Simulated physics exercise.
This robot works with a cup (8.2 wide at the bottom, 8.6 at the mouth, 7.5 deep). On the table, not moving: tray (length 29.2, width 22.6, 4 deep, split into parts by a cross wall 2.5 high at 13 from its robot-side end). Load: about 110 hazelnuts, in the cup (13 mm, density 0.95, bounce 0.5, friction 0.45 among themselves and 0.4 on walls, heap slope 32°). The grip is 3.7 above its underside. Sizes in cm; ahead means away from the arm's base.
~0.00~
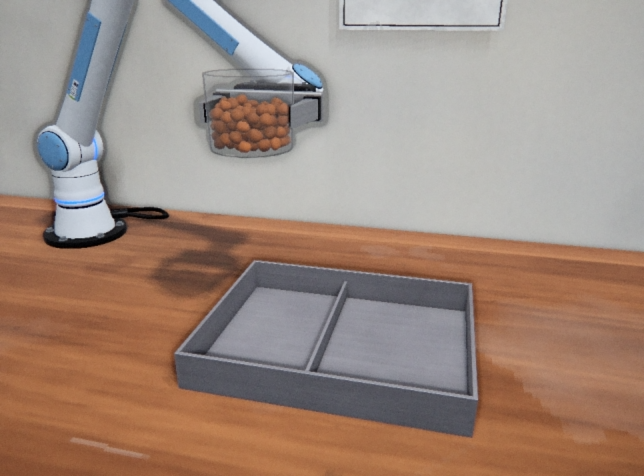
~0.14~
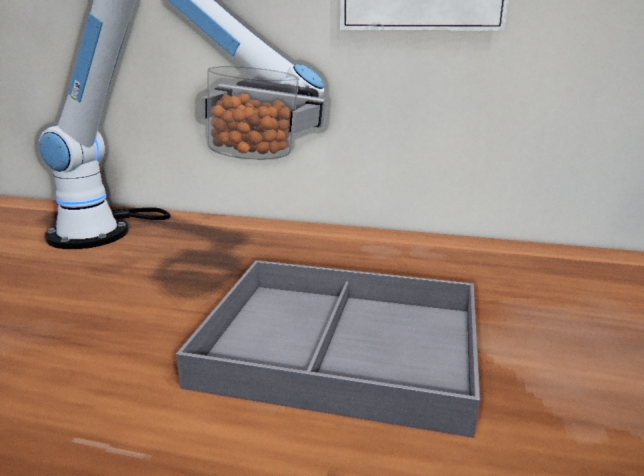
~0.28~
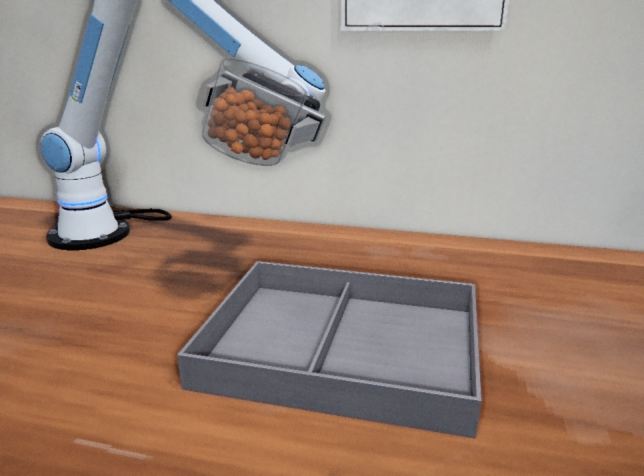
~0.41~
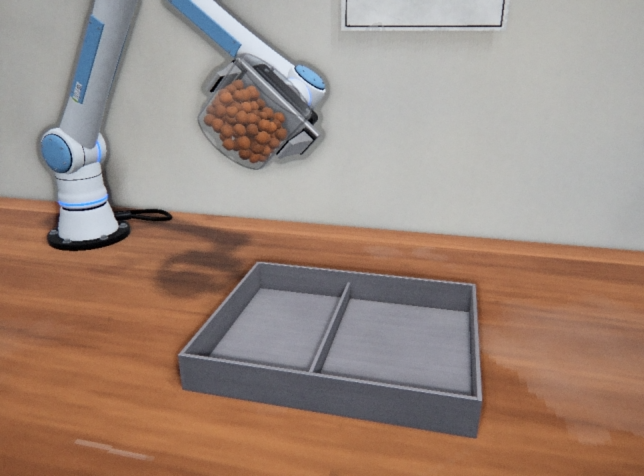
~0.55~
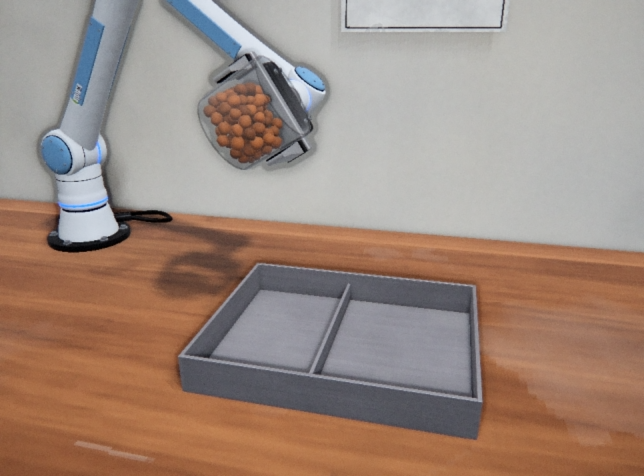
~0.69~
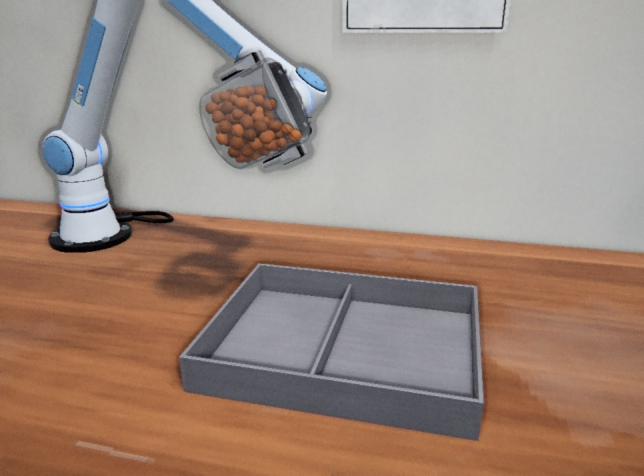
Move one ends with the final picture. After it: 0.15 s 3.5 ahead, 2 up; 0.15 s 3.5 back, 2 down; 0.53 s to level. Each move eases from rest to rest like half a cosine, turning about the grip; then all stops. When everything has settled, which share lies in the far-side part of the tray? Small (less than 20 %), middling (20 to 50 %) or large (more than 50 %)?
A small share, less than 20 %, ends in the far-side part of the tray.
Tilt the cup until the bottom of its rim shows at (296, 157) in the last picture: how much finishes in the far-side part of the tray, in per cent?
About 55 per cent.
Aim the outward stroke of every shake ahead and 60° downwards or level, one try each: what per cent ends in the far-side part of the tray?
Some 0 and 0 per cent.
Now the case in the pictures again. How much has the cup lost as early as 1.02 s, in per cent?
Some 10 per cent.
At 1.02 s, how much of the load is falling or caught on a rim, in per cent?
Some 8 per cent.
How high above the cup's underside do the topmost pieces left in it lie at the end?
Some 7.0 cm.
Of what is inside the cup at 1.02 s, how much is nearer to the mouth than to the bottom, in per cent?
About 40 per cent.
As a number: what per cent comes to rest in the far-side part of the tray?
Some 5 per cent.
After 1.02 s, tilted 63° forward, highest piece 28 above the table; 98 in the cup, 8 in flight or on a rim.
After 1.35 s, tilted 14° forward, highest piece 30 above the table; 95 in the cup, 5 in the robot-side part, 5 in the far-side part, 1 in flight or on a rim.
After 1.72 s, level, highest piece 30 above the table; 95 in the cup, 6 in the far-side part, 5 in the robot-side part.
After 2.77 s, level, highest piece 30 above the table; 95 in the cup, 6 in the far-side part, 5 in the robot-side part.
At rest, 95 in the cup, 6 in the far-side part, 5 in the robot-side part. That is 6 % in the far-side part of the tray.
